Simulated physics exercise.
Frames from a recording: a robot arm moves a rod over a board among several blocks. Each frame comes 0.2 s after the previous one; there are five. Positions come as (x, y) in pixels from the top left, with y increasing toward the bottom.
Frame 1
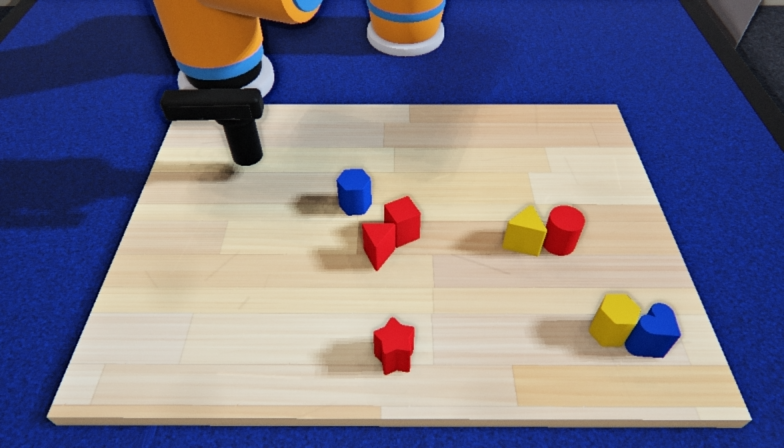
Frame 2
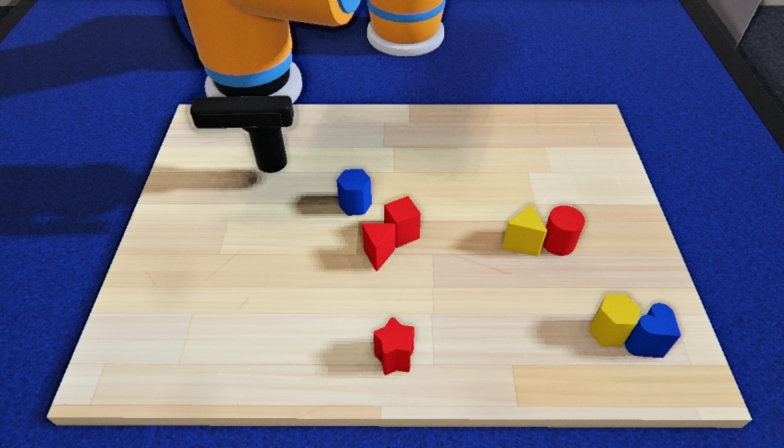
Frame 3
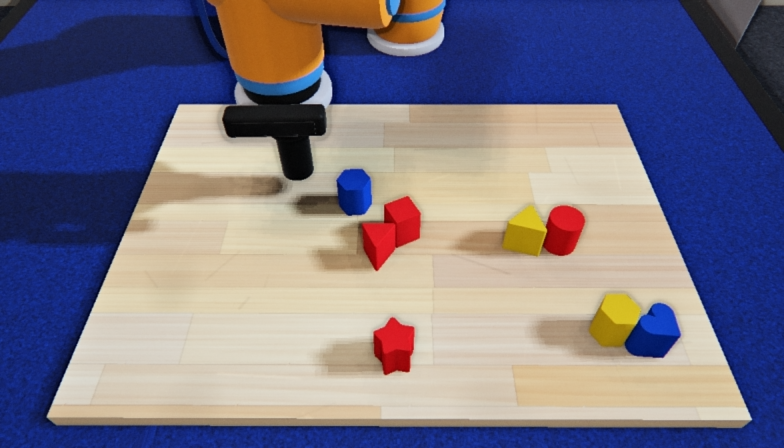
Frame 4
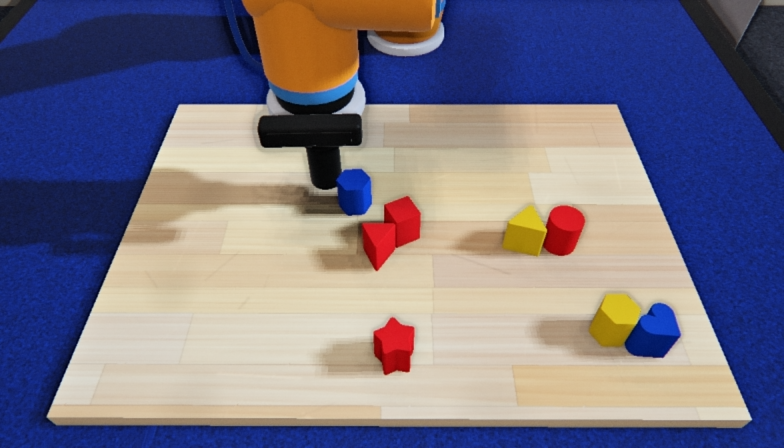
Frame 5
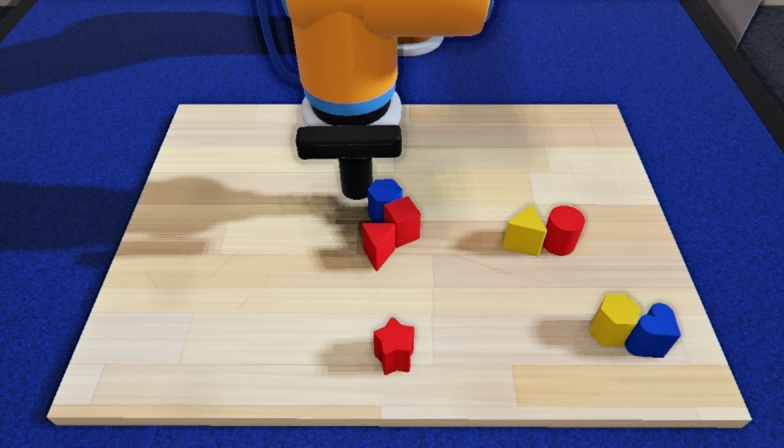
The clip shows a robot arm moving a black rod rightward and slightly downward over a wooden board of red, blue and yellow blocks, then pushing the blue hexagonal block a short way right, close to the red cube.
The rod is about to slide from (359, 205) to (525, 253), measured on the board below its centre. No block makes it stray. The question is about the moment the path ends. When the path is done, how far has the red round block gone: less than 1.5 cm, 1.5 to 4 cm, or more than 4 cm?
The displacement of the red round block is below 1.5 cm.
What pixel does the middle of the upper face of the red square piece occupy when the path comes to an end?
(427, 228)
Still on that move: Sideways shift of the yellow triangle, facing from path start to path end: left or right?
Seen from start to end, it moves right.
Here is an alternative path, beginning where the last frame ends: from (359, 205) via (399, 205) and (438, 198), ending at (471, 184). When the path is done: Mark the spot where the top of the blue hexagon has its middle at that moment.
Expect it around (439, 199).
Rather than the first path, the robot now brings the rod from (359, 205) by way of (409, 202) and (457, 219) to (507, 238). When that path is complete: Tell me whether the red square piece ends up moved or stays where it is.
It ends up somewhere else.
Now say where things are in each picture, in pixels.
The first picture shows tip of the rod at (248, 156), middles of tops, blue hexagon at (354, 179), red square piece at (402, 209), yellow triangle at (529, 219), red round block at (567, 218).
The second picture shows rod at (272, 163), nothing pushed.
The third picture shows rod at (299, 171), nothing pushed.
The fourth picture shows rod at (327, 179), nothing pushed.
The fifth picture shows rod at (357, 189), blue hexagon at (385, 189), red square piece at (402, 209), yellow triangle at (529, 219), red round block at (567, 218).
What follows on the original path. One third of the way, rod at (413, 203); blue hexagon at (441, 207), turned 15° clockwise; red square piece at (427, 228), turned 45° clockwise.
Two thirds of the way, rod at (470, 219); blue hexagon at (499, 228), turned 30° clockwise; red square piece at (427, 228), turned 50° clockwise; yellow triangle at (535, 220), turned 15° anticlockwise.
At the end, rod at (529, 238); blue hexagon at (534, 256), turned 115° clockwise; red square piece at (427, 228), turned 50° clockwise; yellow triangle at (568, 245), turned 60° anticlockwise; red round block at (572, 217).
